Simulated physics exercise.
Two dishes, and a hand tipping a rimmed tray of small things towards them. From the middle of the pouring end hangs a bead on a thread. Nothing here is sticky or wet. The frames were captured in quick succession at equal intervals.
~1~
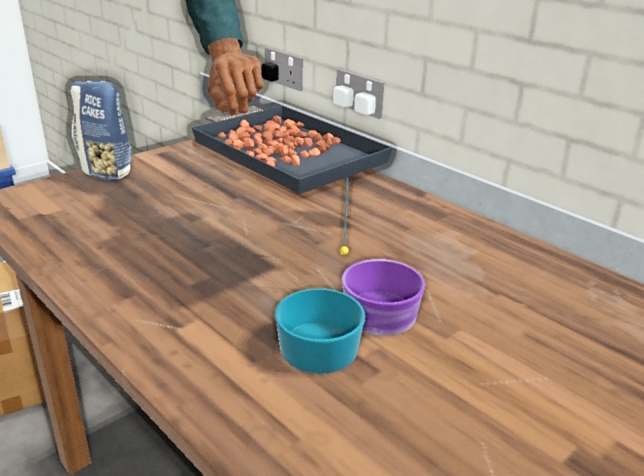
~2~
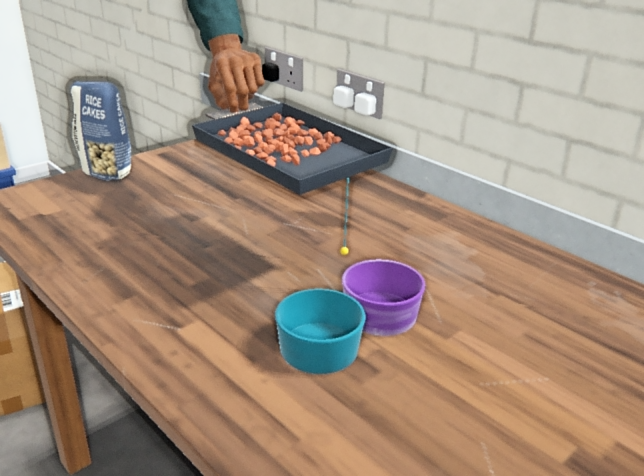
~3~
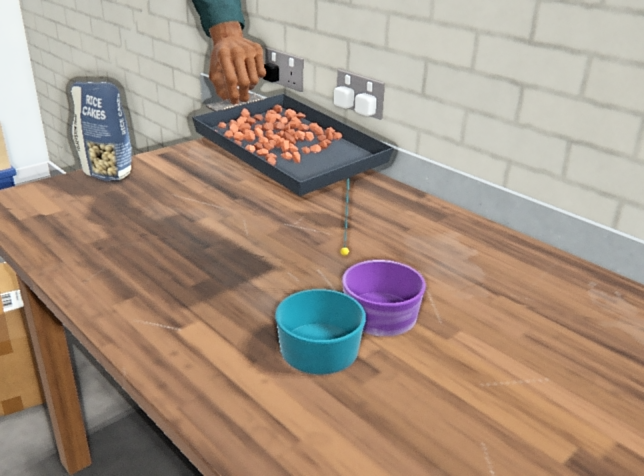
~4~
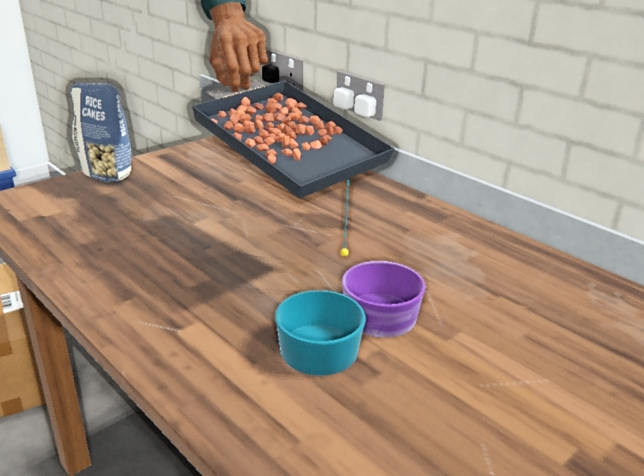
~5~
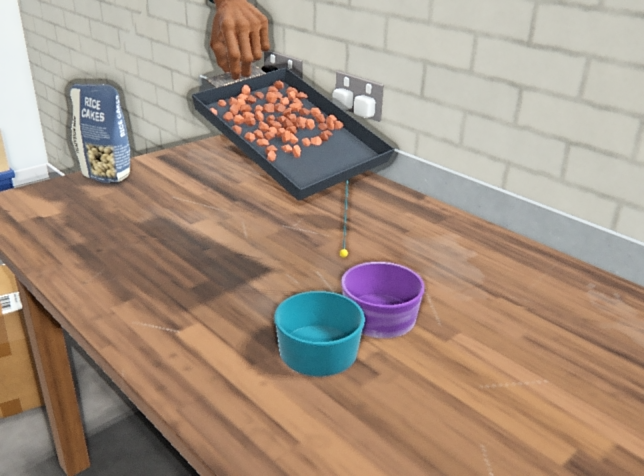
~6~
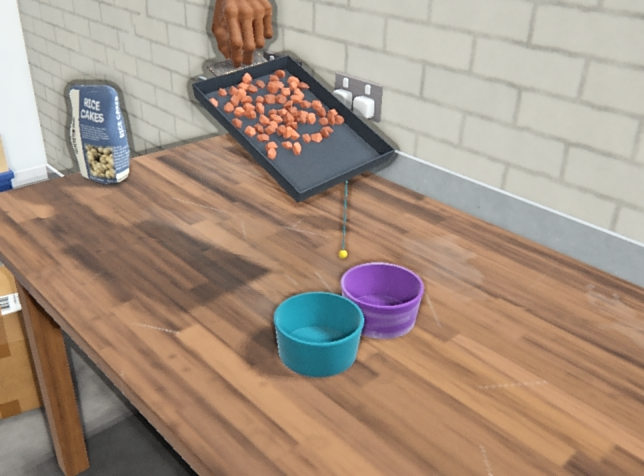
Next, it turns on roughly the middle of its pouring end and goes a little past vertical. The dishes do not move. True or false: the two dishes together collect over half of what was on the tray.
True.
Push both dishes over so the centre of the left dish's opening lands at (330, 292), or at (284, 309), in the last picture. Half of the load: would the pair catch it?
For the two places in order: A majority share, a majority share.
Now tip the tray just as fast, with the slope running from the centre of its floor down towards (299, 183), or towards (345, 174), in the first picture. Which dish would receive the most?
Leftward dish for the first, Rightward dish for the second.
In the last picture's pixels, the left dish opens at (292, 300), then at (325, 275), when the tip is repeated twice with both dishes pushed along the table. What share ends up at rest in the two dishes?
The first position comes out at 70 per cent, the other at 50 per cent.
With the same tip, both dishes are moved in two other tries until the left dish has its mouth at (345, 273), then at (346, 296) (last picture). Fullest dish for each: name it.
Result, try one: The dish at left; try two: The dish at left.
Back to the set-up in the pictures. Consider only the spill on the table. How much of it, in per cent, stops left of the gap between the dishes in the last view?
Estimate: About 90 in every hundred.
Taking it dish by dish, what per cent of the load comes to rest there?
For the left dish 40 %, for the right dish 40 %.
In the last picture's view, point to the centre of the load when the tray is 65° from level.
About (326, 173).
Shortly afterwards, tray tipped steeply; all but a few on the tray; a little in the air.
Next, tray tipped past a quarter turn; near half on the tray; near a quarter in the left dish; a little in the right dish; a little outside both; a little in the air.
Some moments later, tray tipped past a quarter turn; near a third in the left dish; near a third in the right dish; near a quarter outside both.
In the end, tray tipped past a quarter turn; near a third in the left dish; near a third in the right dish; near a quarter outside both.
